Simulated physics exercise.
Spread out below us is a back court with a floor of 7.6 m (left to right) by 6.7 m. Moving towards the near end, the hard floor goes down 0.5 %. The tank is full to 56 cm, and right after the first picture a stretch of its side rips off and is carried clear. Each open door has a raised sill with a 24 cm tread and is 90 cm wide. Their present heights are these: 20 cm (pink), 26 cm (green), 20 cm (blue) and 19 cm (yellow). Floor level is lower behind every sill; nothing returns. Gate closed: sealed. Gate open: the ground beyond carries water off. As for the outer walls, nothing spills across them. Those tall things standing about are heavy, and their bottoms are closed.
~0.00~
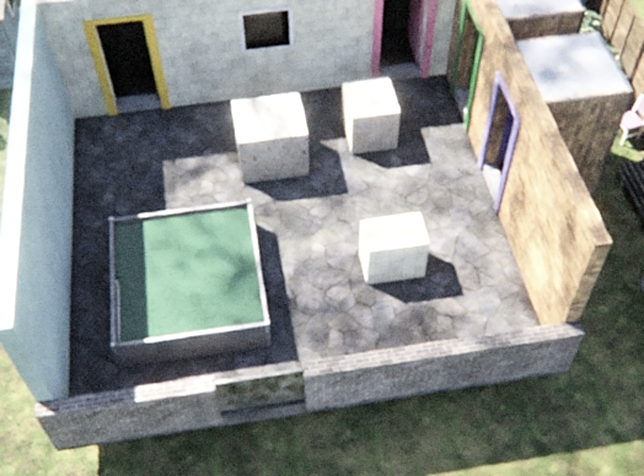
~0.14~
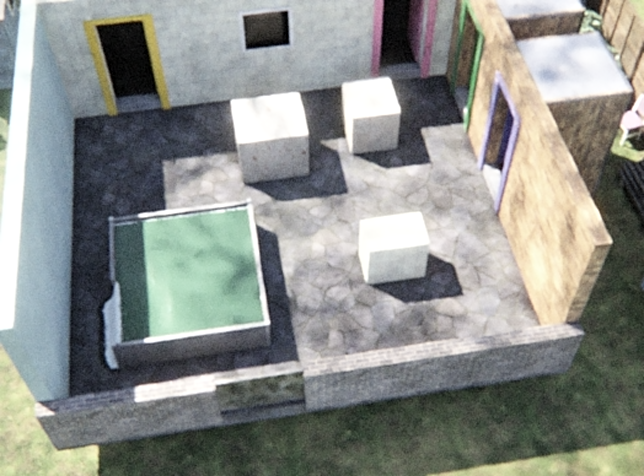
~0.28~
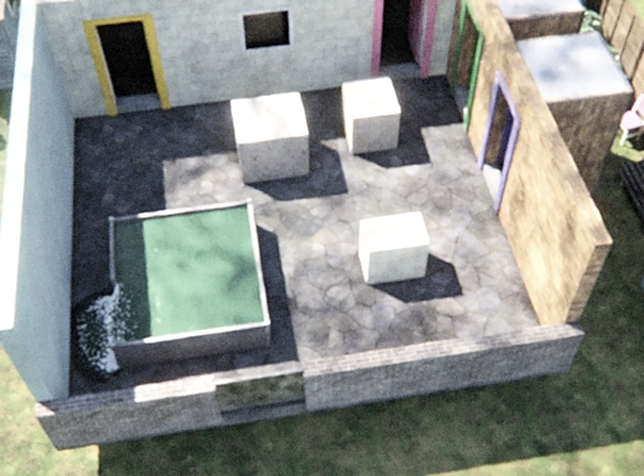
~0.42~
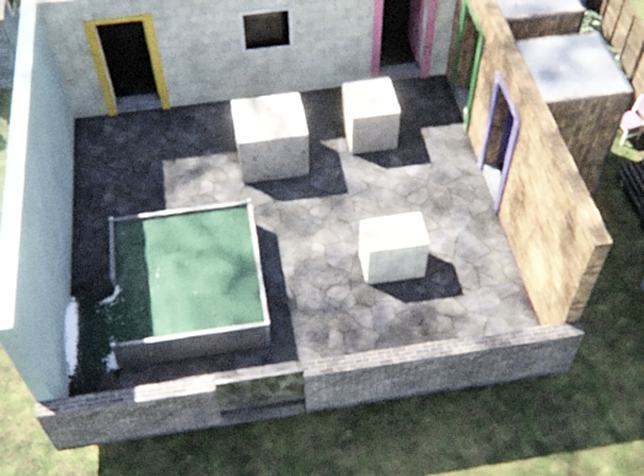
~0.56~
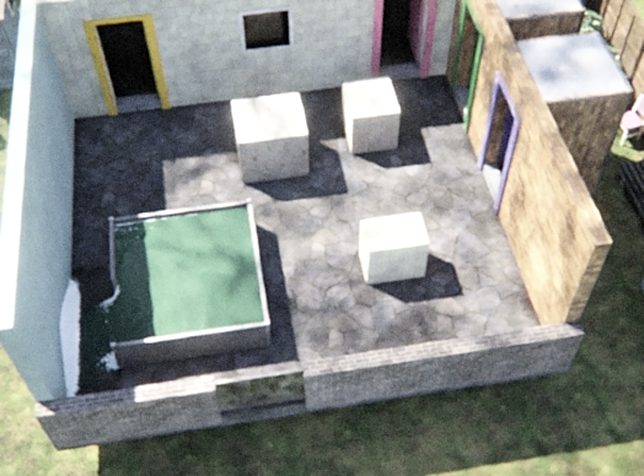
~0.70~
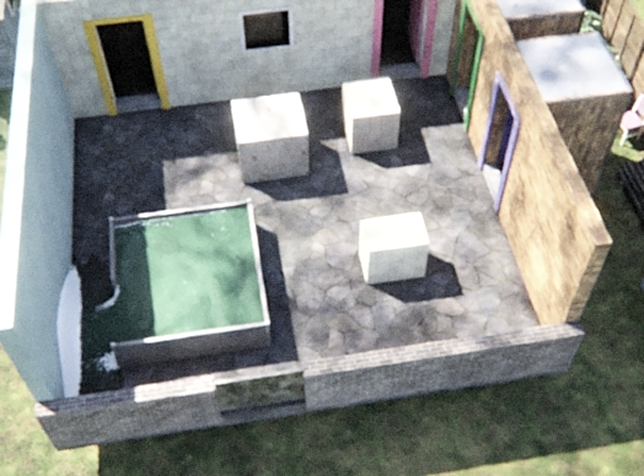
A low-walled tank of green water stands at the near left of a grey paved courtyard, seen from high above by a camera that stays still. Three pale blocks sit on the floor, with yellow and pink doorways at the back and green and purple ones at right. Part of the tank's left side breaks away, and water gushes out, foaming white against the left wall and spreading beside it.
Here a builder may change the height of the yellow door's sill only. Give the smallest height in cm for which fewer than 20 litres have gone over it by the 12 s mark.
About 11.5 cm.
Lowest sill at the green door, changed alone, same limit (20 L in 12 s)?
Green: 7.5 cm.
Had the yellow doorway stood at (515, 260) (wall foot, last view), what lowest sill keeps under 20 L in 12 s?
Around 9.0 cm would do it.
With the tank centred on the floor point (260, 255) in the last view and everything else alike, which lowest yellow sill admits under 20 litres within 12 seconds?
Then about 9.5 centimetres at the least.
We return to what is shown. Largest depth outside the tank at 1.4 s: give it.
57 cm.
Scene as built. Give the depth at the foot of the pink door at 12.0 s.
Roughly 10.0 cm deep.
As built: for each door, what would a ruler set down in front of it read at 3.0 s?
Lab note, depth in cm: Pink 0; green 0; blue 0; yellow 15.
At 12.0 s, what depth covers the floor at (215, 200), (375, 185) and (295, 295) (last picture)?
First 4, then 7, then 4 cm.
After 1.4 s water covers 10 % of the floor, deepest (57 cm) near (69, 425); it has not reached the yellow door.
After 3.0 s water covers 35 % of the floor, deepest (38 cm) near (69, 414); 15 cm at the yellow door, 0 litres in over its 19 cm sill.
After 12.0 s water covers 100 % of the floor, deepest (12 cm) near (69, 425); 7 cm at the yellow door, 0 litres in over its 19 cm sill.
At the yellow door as built, the water arrived by 2.7 s and peaked near 18 cm at 3.4 s.
Run again over the same 12 s with other heights there, 37 litres in over 10 cm, 10 litres over 13.5 cm. The limit of 20 litres is kept from about 11.5 cm up.
